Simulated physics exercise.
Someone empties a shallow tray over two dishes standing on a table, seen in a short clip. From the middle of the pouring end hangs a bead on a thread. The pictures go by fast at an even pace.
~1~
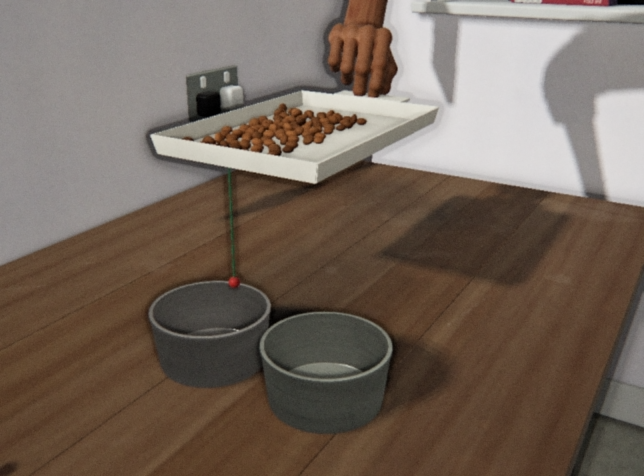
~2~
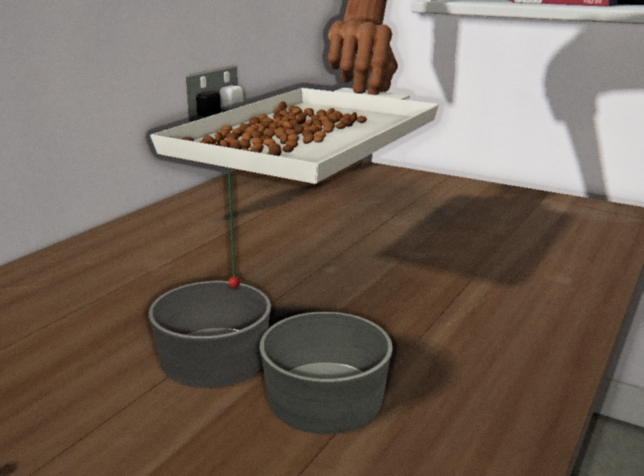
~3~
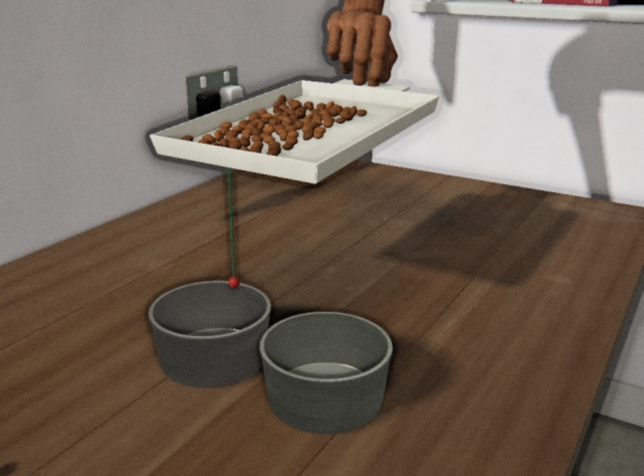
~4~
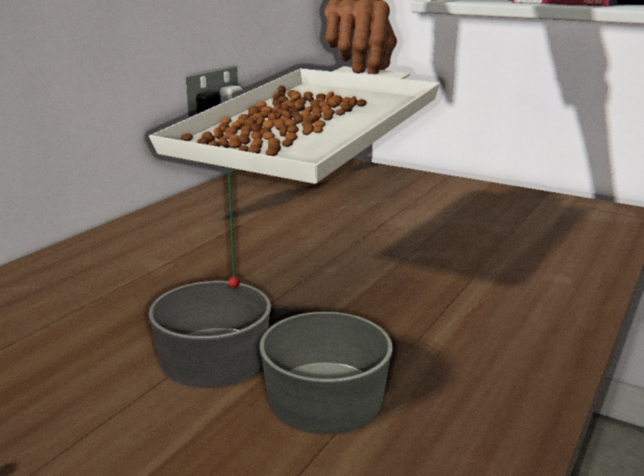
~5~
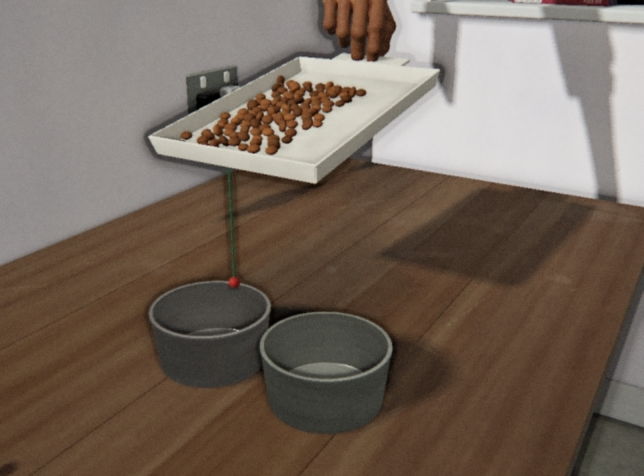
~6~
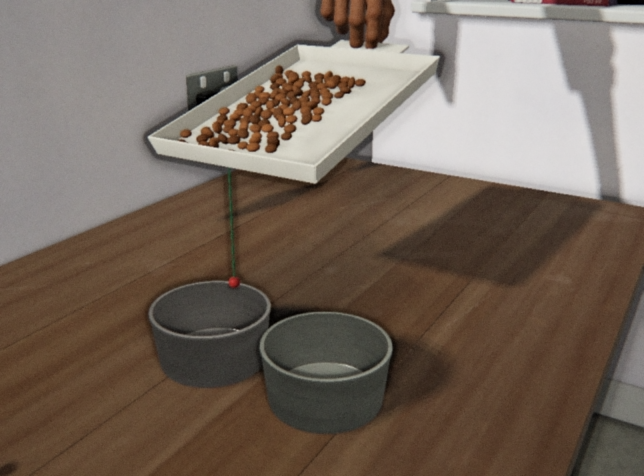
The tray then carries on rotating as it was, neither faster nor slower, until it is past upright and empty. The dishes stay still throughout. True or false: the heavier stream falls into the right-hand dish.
False.
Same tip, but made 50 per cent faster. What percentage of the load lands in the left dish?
Estimate: Around 50%.
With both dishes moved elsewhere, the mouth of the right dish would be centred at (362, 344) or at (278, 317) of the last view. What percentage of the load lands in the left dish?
First placement: 40 per cent; second placement: 20 per cent.
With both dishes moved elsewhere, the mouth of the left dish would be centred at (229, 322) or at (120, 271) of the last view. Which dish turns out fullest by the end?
Case one: The dish at left. Case two: The dish at right.
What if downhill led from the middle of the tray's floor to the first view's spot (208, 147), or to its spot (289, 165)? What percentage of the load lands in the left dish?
Shares, approx.: 20 %, then 20 %.
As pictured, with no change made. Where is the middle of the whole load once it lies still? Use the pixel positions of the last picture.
Once nothing moves, the middle sits near (199, 360).
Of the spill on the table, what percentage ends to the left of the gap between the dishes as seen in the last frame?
That would be roughly 90 per cent.
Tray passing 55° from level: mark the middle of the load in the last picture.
I'd mark the middle close to (226, 125).
Soon after the last picture, tray tipped steeply; all on the tray.
A little later, tray tipped right over; about two thirds on the tray; a small part in the left dish; a small part outside both; a small part in the air.
Later still, tray tipped past a quarter turn; a small part in the right dish; about half in the left dish; about a third outside both.
At rest, tray tipped past a quarter turn; a small part in the right dish; about half in the left dish; about a third outside both.
